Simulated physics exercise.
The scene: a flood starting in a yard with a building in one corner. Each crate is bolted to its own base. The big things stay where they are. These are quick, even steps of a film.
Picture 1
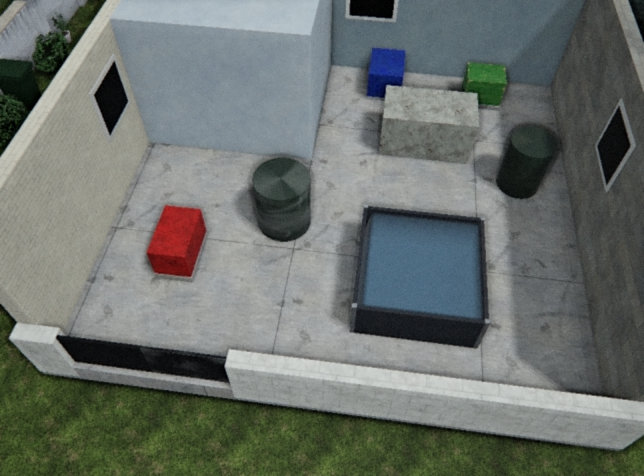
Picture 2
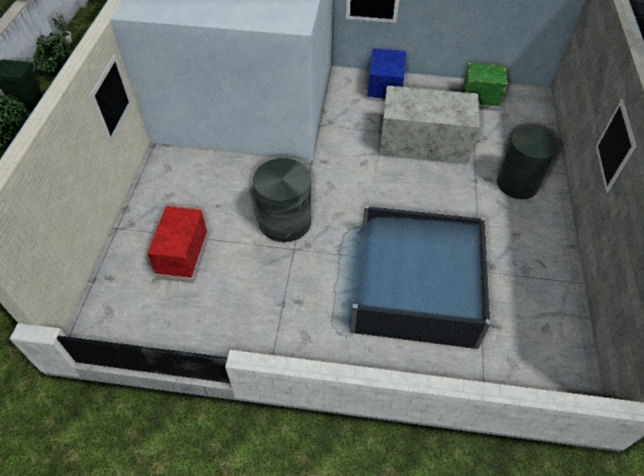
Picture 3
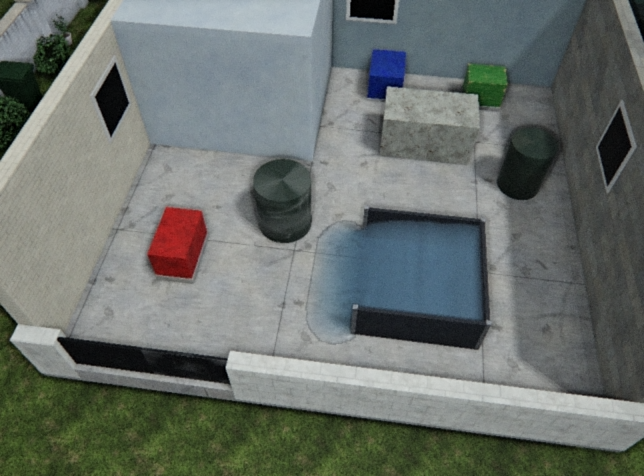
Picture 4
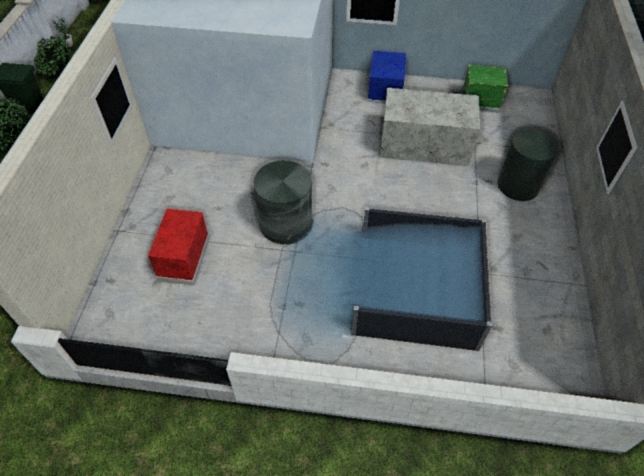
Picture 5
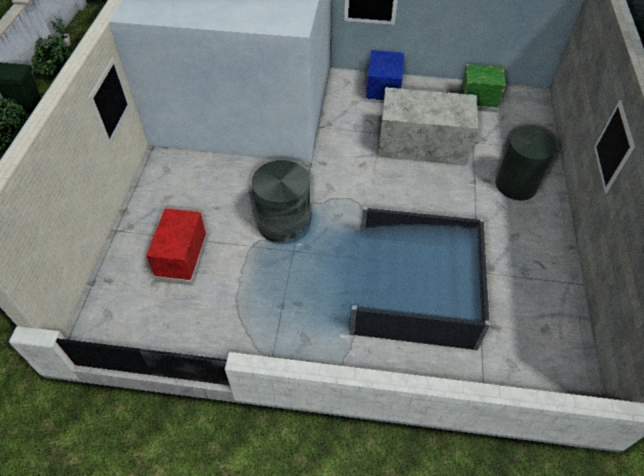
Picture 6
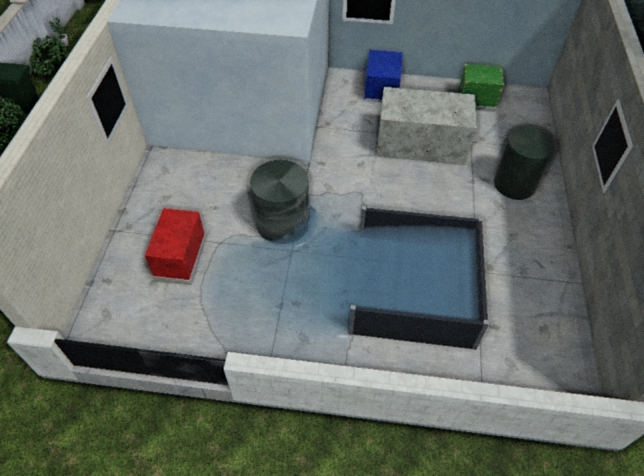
In a walled yard with a building in one corner, the left side of a square water tank opened, and water poured out leftward across the paving, spreading around a dark green barrel.
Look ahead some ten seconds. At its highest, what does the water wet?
In the end: The green crate escapes dry; the red crate is wetted; the blue crate is wetted.
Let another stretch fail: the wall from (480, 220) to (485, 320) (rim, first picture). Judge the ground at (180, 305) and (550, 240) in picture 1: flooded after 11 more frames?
In turn: No water, awash.
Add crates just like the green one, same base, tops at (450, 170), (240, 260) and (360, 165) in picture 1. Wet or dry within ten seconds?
As listed: Escapes it, ends up wet, is topped.
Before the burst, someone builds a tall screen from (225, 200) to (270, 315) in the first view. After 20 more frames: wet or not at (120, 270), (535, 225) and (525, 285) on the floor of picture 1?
One after the other: Flooded, dry, no water.
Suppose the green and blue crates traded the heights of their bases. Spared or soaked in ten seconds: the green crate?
In short: The green crate remains dry.
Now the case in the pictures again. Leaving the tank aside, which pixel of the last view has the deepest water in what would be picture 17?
Close to (55, 352).
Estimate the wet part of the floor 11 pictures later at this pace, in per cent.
I make it 40 per cent.
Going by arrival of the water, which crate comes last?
That is the one in green.
A moment on, water covers 25 % of the floor; the green crate not reached, the red crate water round its plinth, the blue crate not reached.
Next, water covers 40 % of the floor; the green crate not reached, the red crate water round its plinth, the blue crate not reached.
Then, water covers 55 % of the floor; the green crate not reached, the red crate water round its plinth, the blue crate water round its plinth.
Later, water covers 65 % of the floor; the green crate water round its plinth, the red crate water round its plinth, the blue crate water round its plinth.
In the end, water covers 95 % of the floor; the green crate stayed above the water, the red crate was topped, the blue crate was topped.
